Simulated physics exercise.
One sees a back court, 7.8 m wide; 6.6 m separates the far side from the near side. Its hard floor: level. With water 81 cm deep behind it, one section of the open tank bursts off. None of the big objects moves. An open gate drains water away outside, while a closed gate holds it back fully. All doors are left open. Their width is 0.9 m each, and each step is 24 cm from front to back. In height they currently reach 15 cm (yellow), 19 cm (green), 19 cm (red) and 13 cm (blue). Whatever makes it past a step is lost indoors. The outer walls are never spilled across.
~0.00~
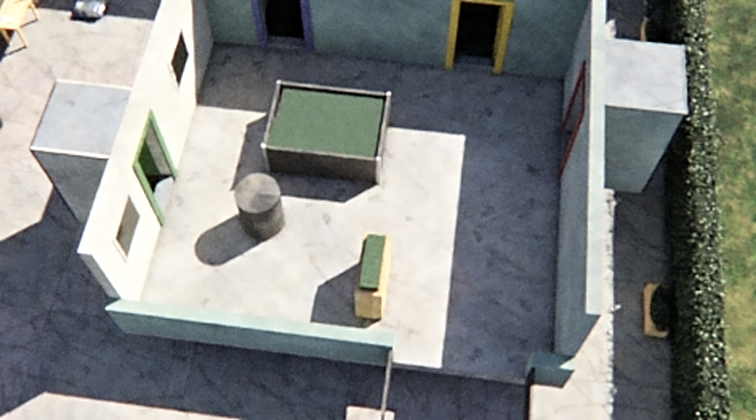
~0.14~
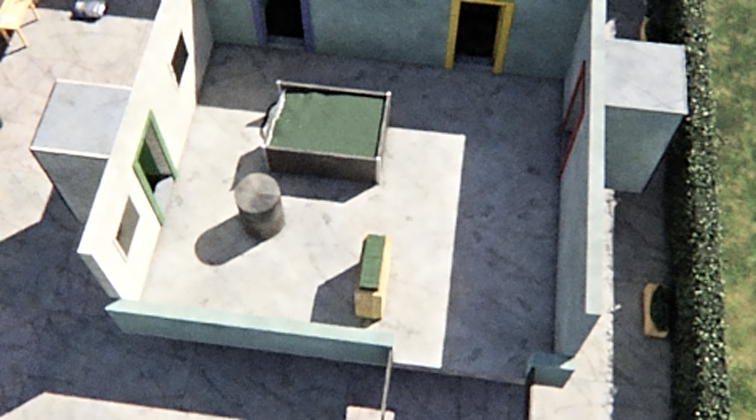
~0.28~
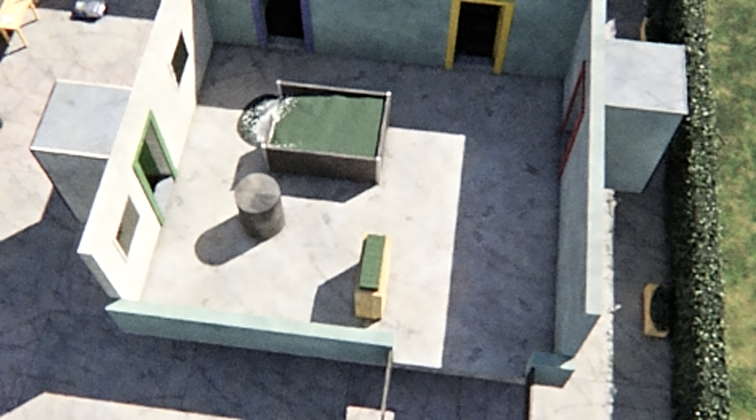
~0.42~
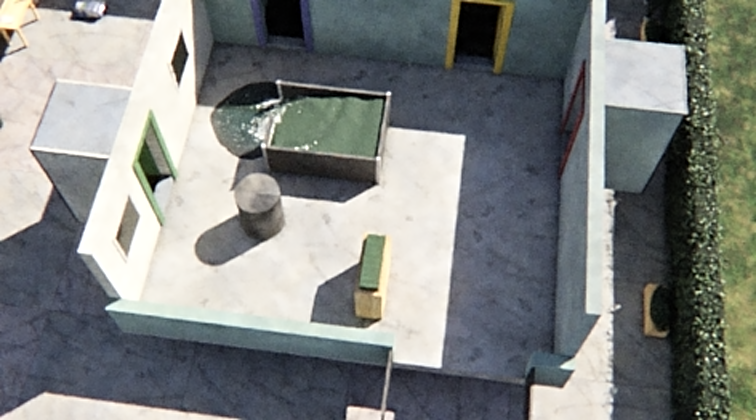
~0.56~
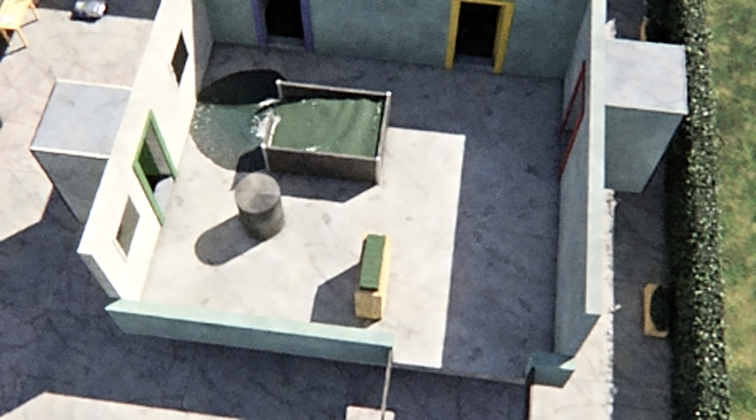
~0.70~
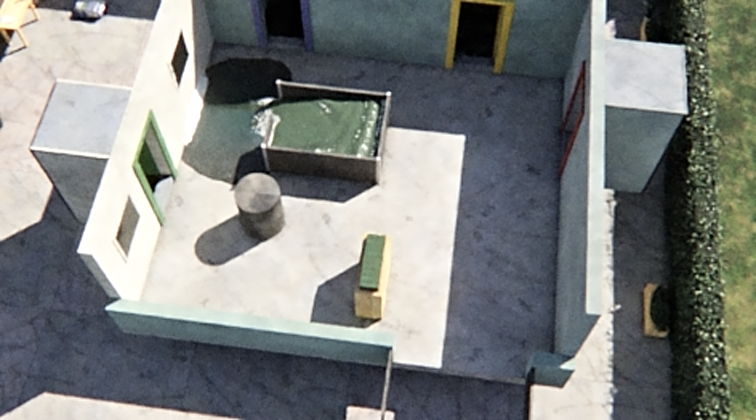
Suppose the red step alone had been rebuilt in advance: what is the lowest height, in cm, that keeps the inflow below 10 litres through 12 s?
About 8 cm.
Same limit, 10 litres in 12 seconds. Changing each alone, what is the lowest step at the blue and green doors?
About 12.0 cm at blue and about 7.0 cm at green.
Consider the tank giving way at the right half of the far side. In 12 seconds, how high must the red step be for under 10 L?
If so: Around 14.5 cm.
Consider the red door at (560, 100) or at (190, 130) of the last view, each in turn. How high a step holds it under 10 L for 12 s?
In turn: About 11.5 cm, about 35 cm.
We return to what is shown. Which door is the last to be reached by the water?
That would be the red door.
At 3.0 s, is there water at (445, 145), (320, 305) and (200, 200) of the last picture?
Status: Clear / clear / submerged.
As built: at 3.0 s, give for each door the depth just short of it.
Depths in cm - yellow: 0, green: 9, red: 0, blue: 14.
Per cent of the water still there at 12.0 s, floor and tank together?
Around 96 percent is still there.
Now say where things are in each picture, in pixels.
In the first frame, the open tank at (327, 122) is whole and still, 81 cm deep; the red door at (571, 126) is dry.
In the second frame, the gap is at (280, 116), the front 0.3 m out at (263, 133); the back of the open tank holds 81 cm.
In the third frame, water pours out at (280, 117) and has run 0.8 m, to (241, 128); about 12 cm deep outside, 81 cm at the back.
In the fourth frame, the front is at (215, 120), 1.4 m from the gap at (280, 117); 1.9 m2 of floor is wet, 81 cm left at the back.
In the fifth frame, the front is at (198, 97), 1.9 m from the gap at (280, 117); 3.6 m2 of floor is wet, 78 cm left at the back.
In the sixth frame, the front is at (206, 71), 2.0 m from the gap at (280, 117); 4.7 m2 of floor is wet, 69 cm left at the back; the red door at (571, 126), 5.9 m from the gap, is still 6.0 m from the nearest water.
After 1.4 s water covers 15 % of the floor, deepest (58 cm) near (213, 45); it has not reached the red door.
After 3.0 s water covers 35 % of the floor, deepest (32 cm) near (212, 51); it has not reached the red door.
After 12.0 s water covers 100 % of the floor, deepest (8 cm) near (349, 315); 6 cm at the red door, 0 litres in over its 19 cm step.
At the red door as built, the water arrived by 4.7 s and peaked near 12 cm at 5.2 s.
With a step of 6.5 cm, 23 litres would have come in within the 12 s; with 10.5 cm, 1 litre. So under 10 litres takes about 8 cm.
